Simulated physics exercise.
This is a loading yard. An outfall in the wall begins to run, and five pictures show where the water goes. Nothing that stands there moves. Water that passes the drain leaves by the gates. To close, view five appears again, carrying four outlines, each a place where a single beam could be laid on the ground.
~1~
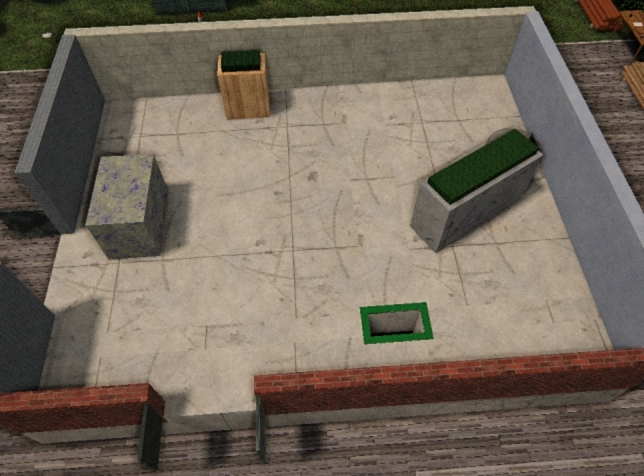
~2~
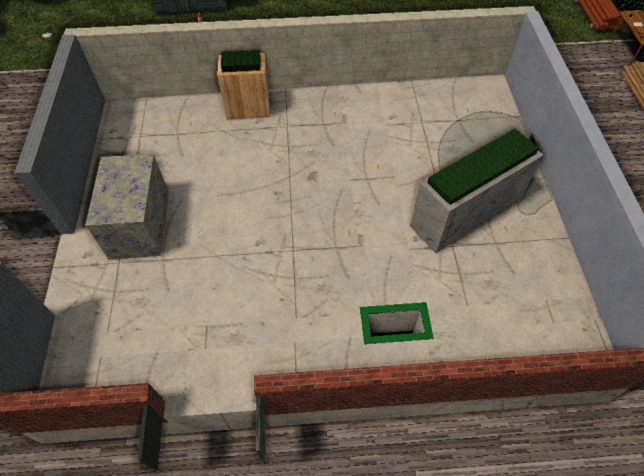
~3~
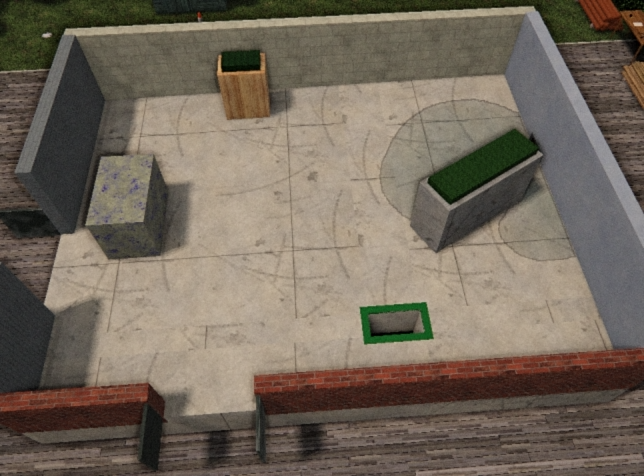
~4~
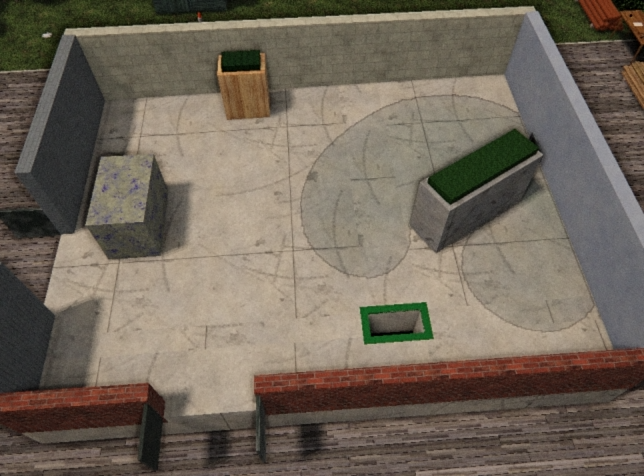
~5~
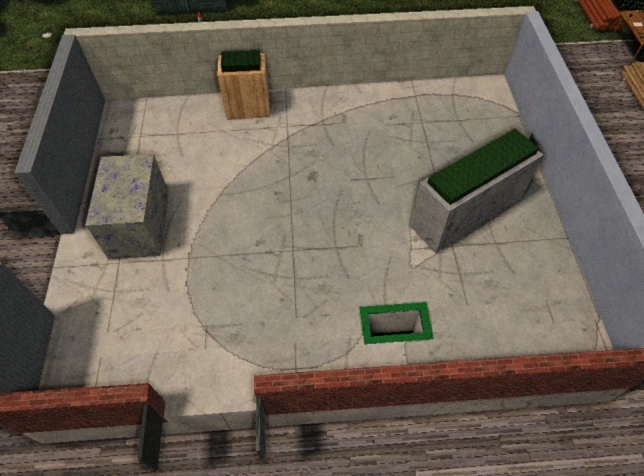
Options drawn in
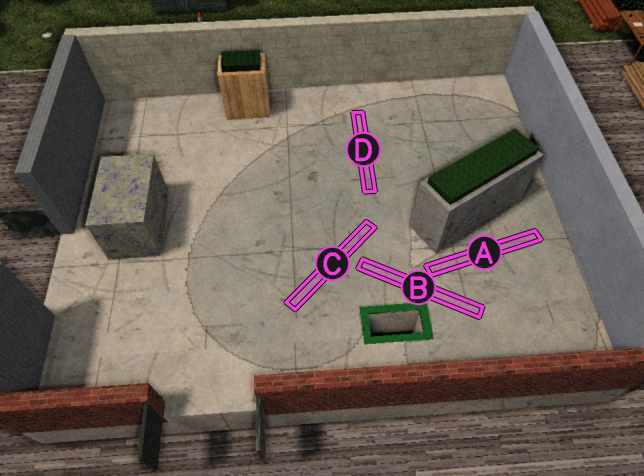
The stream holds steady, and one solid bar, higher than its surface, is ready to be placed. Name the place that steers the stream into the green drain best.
Choose D.
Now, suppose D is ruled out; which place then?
It is C.
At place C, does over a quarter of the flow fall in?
No, it does not.
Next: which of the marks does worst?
Place B.
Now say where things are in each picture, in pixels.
Outfall at (537, 148); green drain at (396, 323); open gate at (65, 272); open gate at (213, 398); water covers 2 % of the ground and shows as far out as (531, 180); green drain still dry.
Water covers 6 % of the ground and shows as far out as (444, 157); green drain still dry.
Water covers 14 % of the ground and shows as far out as (388, 188); green drain still dry.
Water covers 28 % of the ground and shows as far out as (314, 236); green drain still dry.
Water covers 50 % of the ground and shows as far out as (218, 339); green drain still dry.
On the marked copy, A from (428, 270) to (538, 235); B from (360, 263) to (480, 312); C from (290, 306) to (370, 224); D from (369, 191) to (357, 112).
With A, about 7 % of the stream runs into the green drain, about 92 % out by the gates.
With B, about 3 % of the stream runs into the green drain, about 97 % out by the gates.
With C, about 11 % of the stream runs into the green drain, about 88 % out by the gates.
With D, about 19 % of the stream runs into the green drain, about 77 % out by the gates.
